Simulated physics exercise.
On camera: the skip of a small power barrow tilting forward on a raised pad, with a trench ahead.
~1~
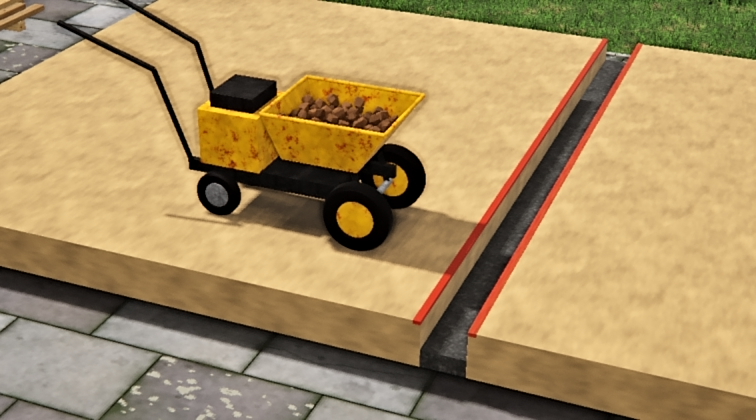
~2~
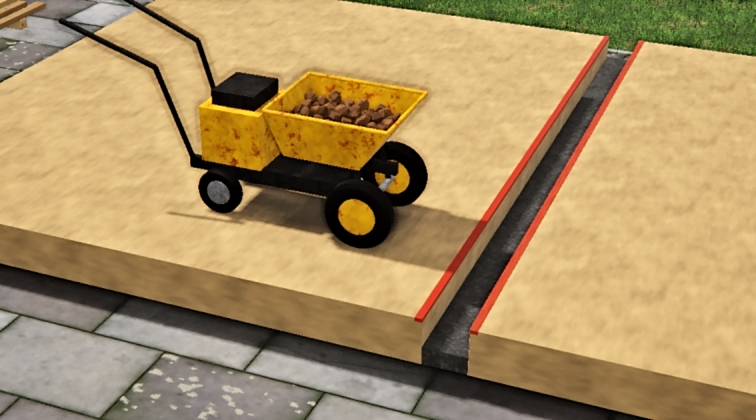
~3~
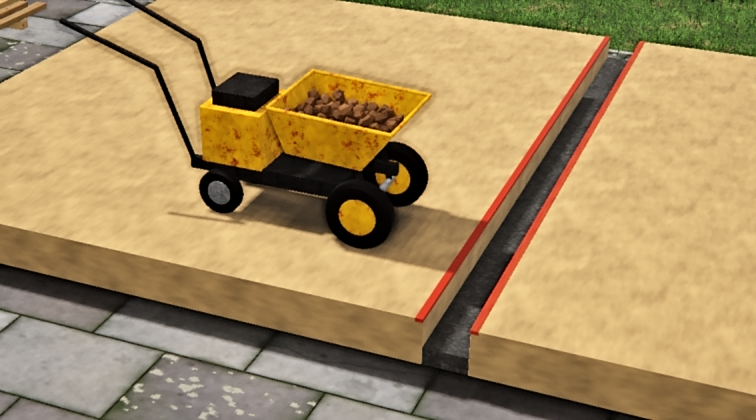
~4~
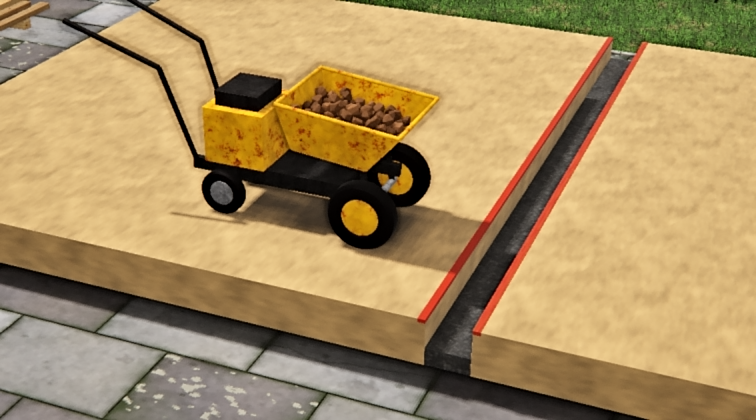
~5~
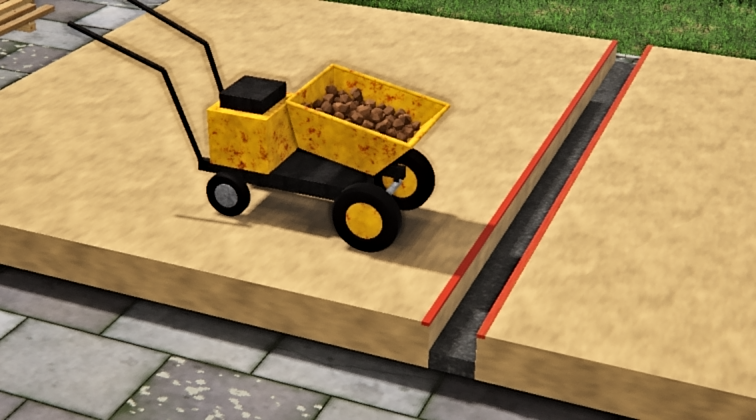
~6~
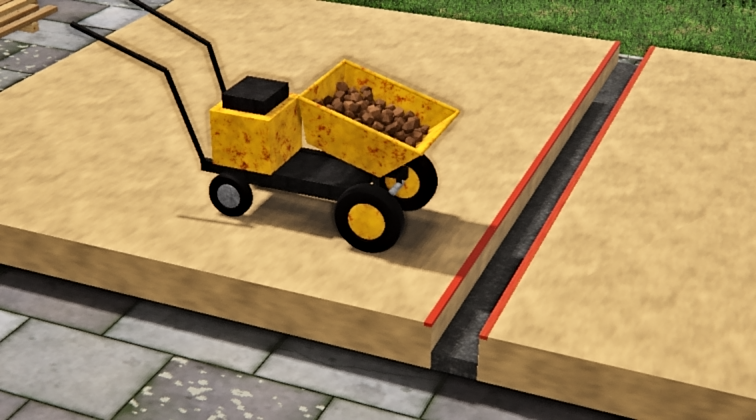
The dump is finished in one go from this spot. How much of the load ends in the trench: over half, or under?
The trench takes more than half.
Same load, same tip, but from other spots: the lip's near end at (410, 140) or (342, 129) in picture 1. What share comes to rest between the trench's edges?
Near 60 % and 30 %.
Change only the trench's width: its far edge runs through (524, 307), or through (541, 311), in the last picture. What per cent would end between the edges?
Near 100 % and 100 %.
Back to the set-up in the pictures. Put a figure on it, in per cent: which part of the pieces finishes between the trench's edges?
Some 90 per cent.
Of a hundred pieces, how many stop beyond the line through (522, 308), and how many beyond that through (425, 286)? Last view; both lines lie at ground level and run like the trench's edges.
About 0 and 100 per cent.
Soon, skip tipped steeply; all in the skip.
A while on, skip tipped right over; most in the skip; about a quarter in or heaped over the trench; a stray few beyond it.
Towards the end, skip tipped right over; a small part in the skip; a stray few short of the trench; most in or heaped over the trench; a stray few beyond it.
Finally, skip tipped right over; a stray few in the skip; a small part short of the trench; most in or heaped over the trench; a stray few beyond it.
